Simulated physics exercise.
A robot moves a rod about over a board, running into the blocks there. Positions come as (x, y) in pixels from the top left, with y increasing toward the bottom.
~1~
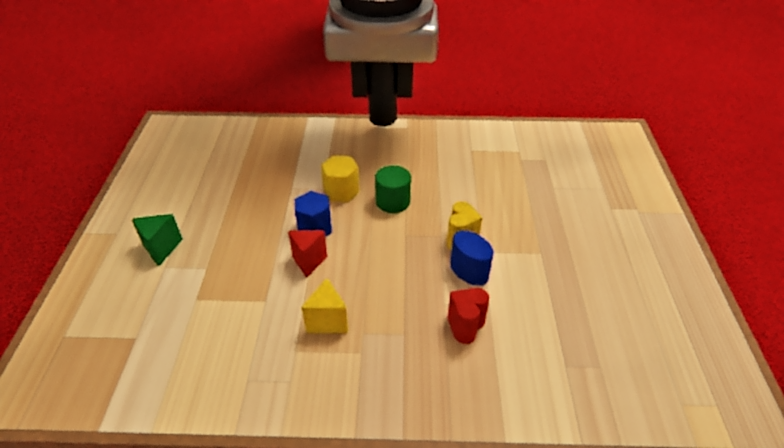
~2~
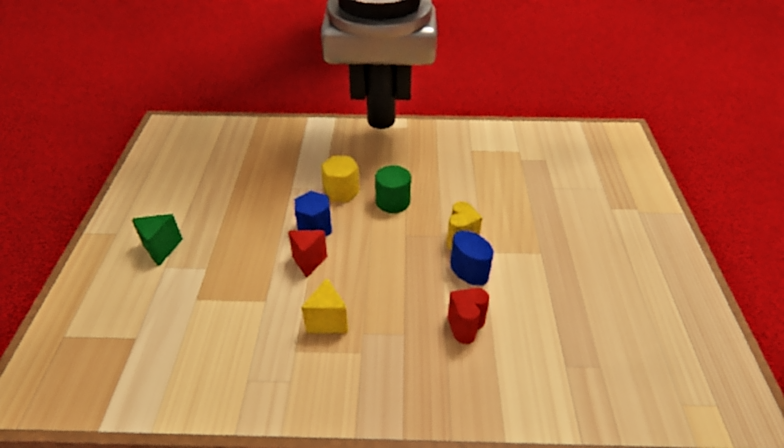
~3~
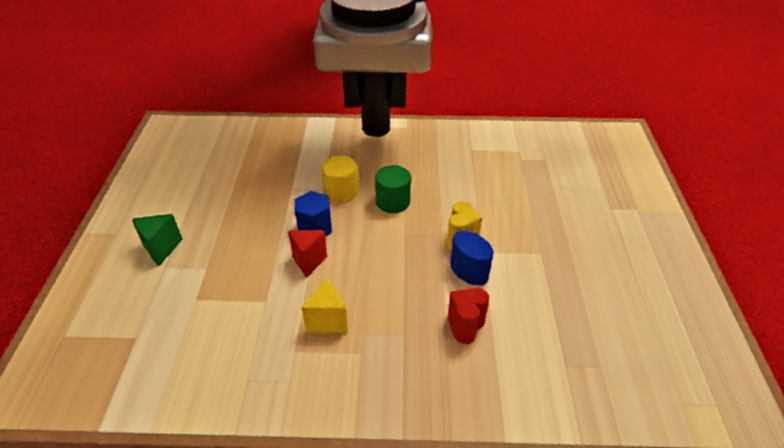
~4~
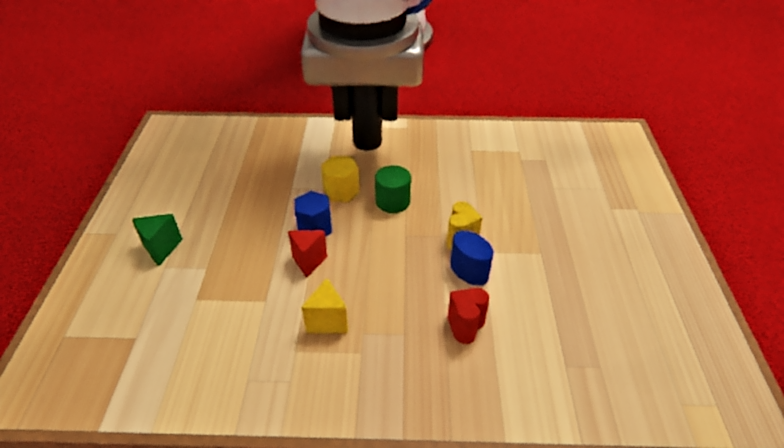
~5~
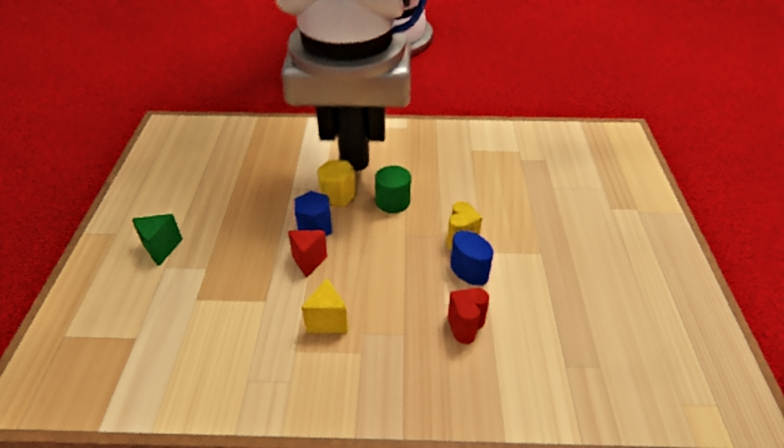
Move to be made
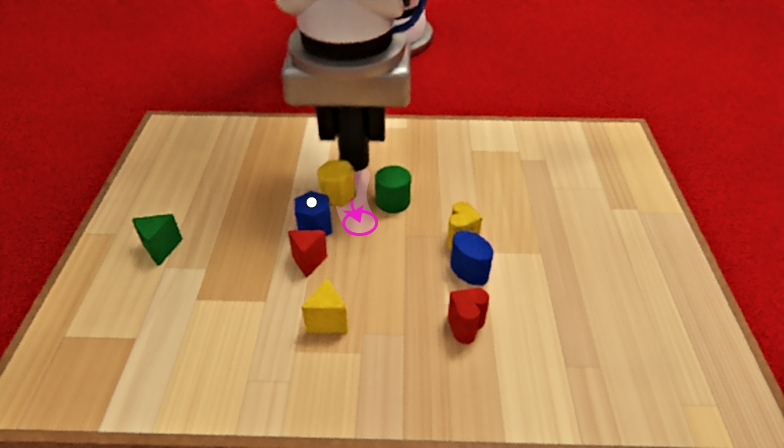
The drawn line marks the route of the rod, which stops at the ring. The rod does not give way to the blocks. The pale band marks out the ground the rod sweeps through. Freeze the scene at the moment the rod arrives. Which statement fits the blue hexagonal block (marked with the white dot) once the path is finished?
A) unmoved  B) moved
B
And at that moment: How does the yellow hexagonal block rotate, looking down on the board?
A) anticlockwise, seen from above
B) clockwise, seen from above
B
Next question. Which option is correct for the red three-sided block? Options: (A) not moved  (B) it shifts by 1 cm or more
The one that fits is A, not moved.
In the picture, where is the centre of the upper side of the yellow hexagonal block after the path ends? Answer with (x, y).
Around (318, 191).
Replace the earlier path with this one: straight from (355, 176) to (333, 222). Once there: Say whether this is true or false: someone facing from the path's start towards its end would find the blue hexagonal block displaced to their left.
False - the claim does not hold.
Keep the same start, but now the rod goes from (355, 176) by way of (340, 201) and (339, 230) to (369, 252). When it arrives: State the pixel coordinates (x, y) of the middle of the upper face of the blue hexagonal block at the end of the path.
Its top centre is at about (271, 232).
Path on the board, from (355, 176) by way of (351, 191) and (352, 207) to (360, 223); the dot is on the blue hexagonal block.
On the path given first. Halfway along, rod (350, 186); blue hexagonal block (302, 210); yellow hexagonal block (321, 187), turned 45° clockwise.
At the end, rod (359, 209); red three-sided block in place; blue hexagonal block (296, 214), turned 20° anticlockwise; yellow hexagonal block (318, 191), turned 65° clockwise; green circular block in place.
